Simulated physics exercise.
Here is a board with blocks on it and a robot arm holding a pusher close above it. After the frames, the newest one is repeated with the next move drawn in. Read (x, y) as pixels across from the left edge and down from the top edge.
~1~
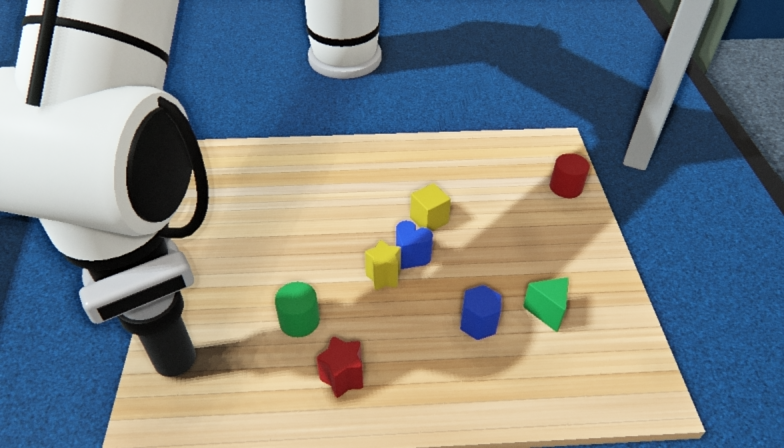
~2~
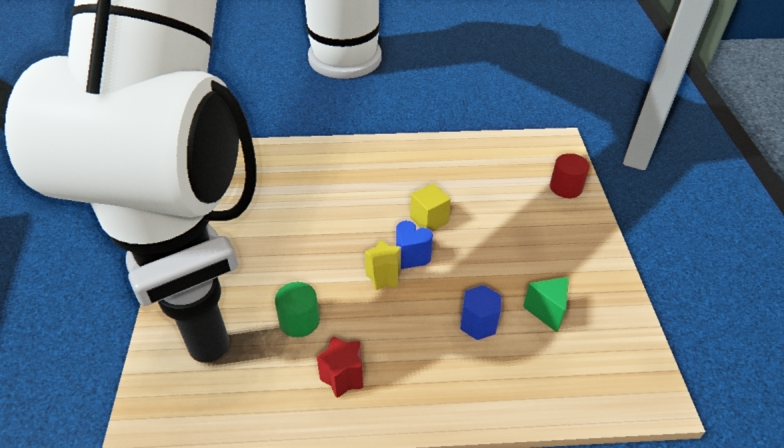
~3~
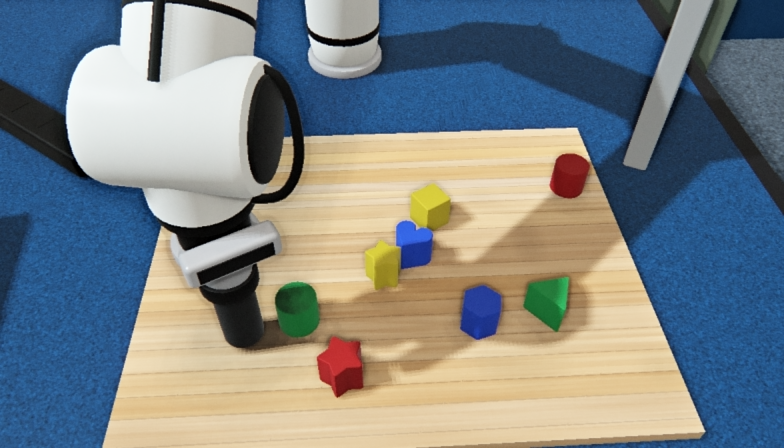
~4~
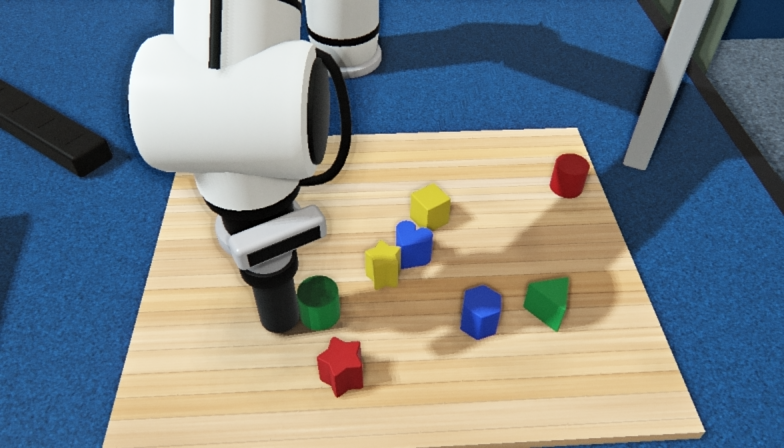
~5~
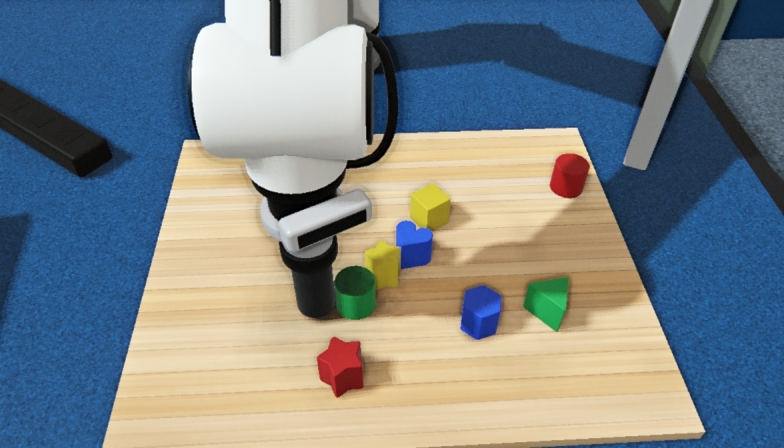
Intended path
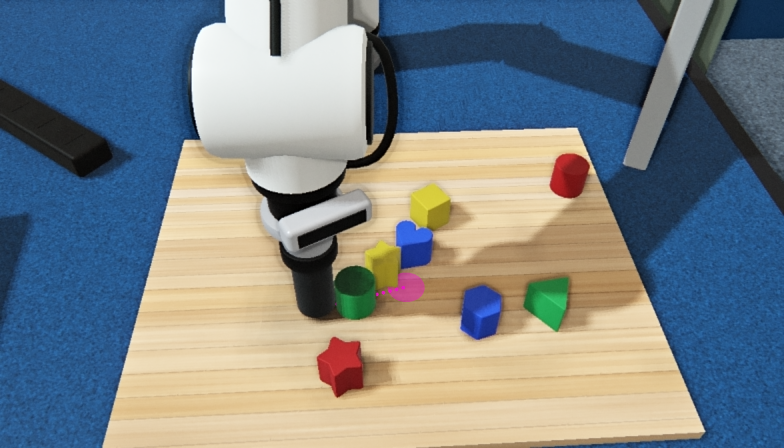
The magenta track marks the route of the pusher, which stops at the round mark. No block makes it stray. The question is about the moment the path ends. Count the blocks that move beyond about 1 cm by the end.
When the path ends, I think you'll find three or more blocks out of place by more than 1 cm.
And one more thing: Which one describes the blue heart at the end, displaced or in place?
Moved away.
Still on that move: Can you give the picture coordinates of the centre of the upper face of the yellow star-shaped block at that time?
Its top centre lands on (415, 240).
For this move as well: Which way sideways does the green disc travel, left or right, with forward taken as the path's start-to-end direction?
The answer is right: Facing from the path's start to its end, that's where the green disc shifts.
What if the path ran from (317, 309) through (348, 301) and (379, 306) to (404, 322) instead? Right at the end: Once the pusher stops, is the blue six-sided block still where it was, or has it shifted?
Here the blue six-sided block stays on its spot.
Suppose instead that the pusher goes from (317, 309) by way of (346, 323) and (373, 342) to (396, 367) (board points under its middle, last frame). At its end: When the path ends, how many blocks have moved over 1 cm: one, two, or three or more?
My forecast: 1.
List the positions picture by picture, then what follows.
Pusher tip (175, 359); block tops, red star-shaped block (341, 355); green disc (295, 297); yellow star-shaped block (384, 253); blue heart (413, 233), in the first frame.
Pusher (209, 346); blocks unchanged, in the second frame.
Pusher (244, 332); blocks unchanged, in the third frame.
Pusher (280, 317); green disc (317, 290), in the fourth frame.
Pusher (316, 303); red star-shaped block (341, 355); green disc (355, 280); yellow star-shaped block (384, 253); blue heart (413, 233), in the fifth frame.
Path on the board, from (317, 309) directly to (406, 287).
What follows on the original path. Halfway along, pusher (363, 292); green disc (402, 278); yellow star-shaped block (394, 251), turned 70° anticlockwise.
At the end, pusher (406, 281); red star-shaped block in place; green disc (441, 281); yellow star-shaped block (415, 240), turned 120° anticlockwise; blue heart (419, 216).
